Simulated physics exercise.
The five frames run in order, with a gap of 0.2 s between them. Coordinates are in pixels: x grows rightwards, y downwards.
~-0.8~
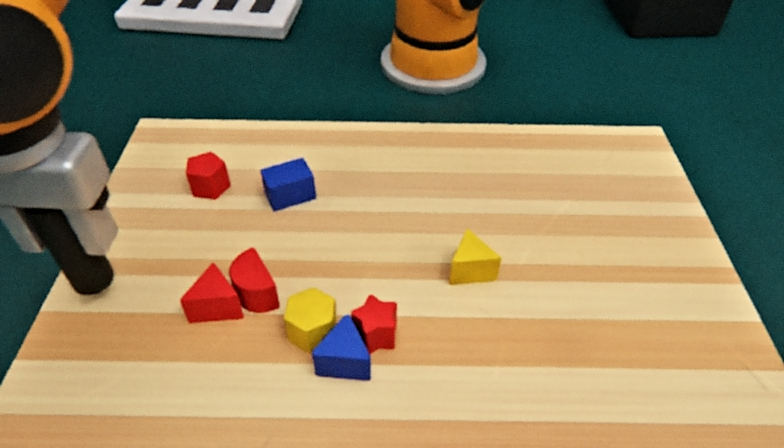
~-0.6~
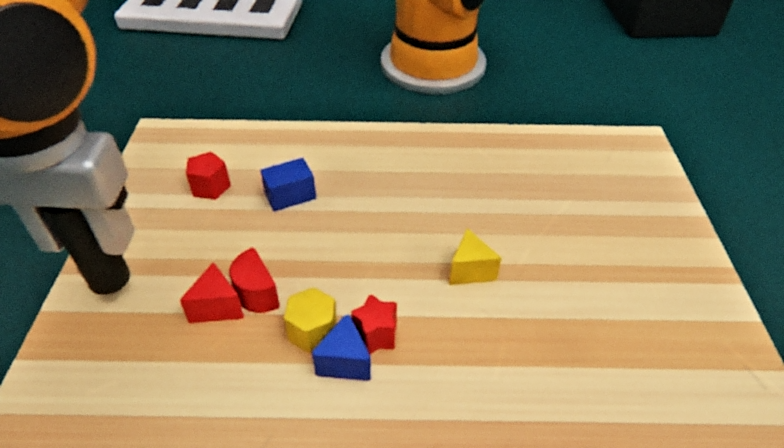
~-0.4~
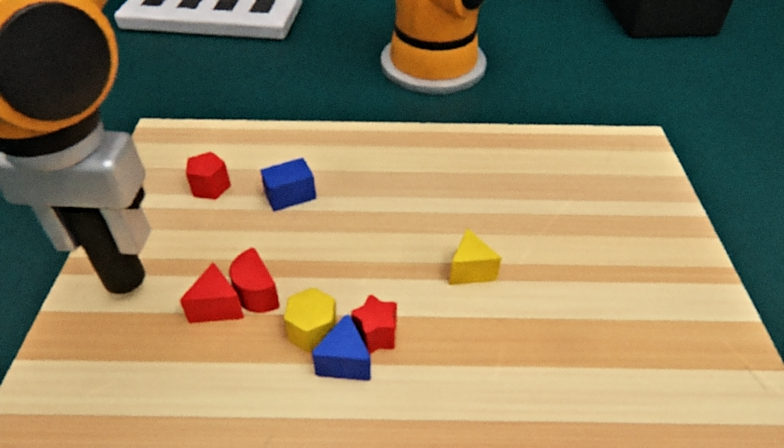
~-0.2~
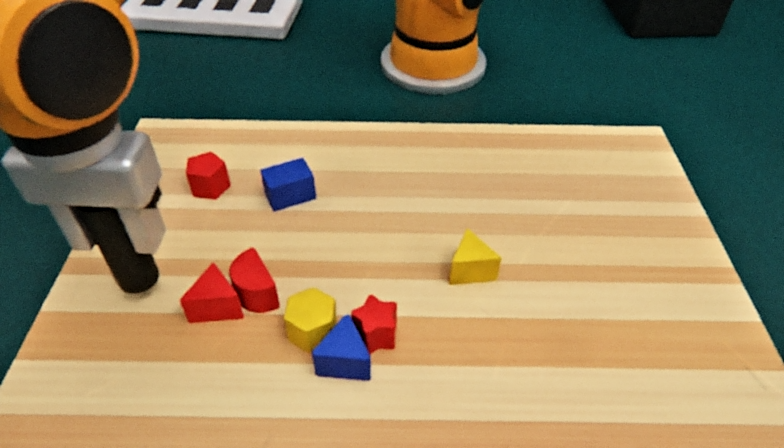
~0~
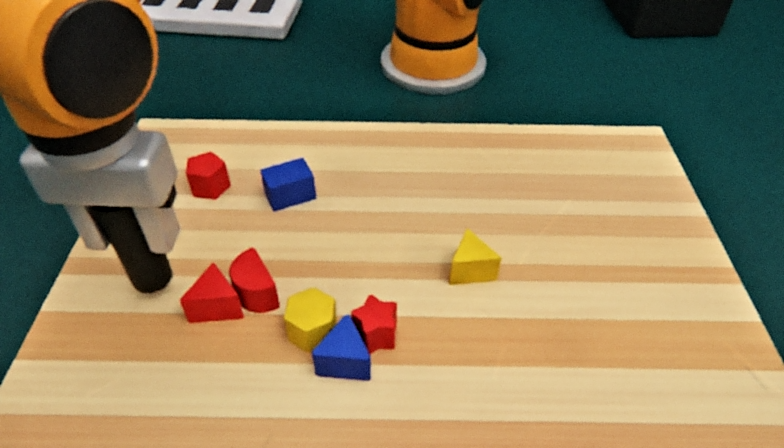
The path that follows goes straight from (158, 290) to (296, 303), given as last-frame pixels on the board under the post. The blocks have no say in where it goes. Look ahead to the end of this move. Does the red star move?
No.
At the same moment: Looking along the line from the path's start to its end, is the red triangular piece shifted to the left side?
It seems not.
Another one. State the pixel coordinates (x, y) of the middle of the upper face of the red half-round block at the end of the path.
The centre of its top will be at (339, 270).
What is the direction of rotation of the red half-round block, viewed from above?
It spins against the clock.
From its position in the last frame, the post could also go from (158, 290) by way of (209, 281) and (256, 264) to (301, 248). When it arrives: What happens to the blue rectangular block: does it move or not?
It keeps its position.
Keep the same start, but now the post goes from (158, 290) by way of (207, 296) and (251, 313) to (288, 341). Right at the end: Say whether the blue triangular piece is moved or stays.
Here the blue triangular piece moves off its spot.
What follows on the original path. One third of the way, post (199, 283); red triangular piece (220, 289).
Two thirds of the way, post (248, 287); red triangular piece (254, 305), turned 25° clockwise; red half-round block (292, 270), turned 50° anticlockwise.
At the end, post (294, 291); red triangular piece (265, 313), turned 55° clockwise; red half-round block (339, 270), turned 60° anticlockwise; yellow six-sided block (314, 312); red star not moved.
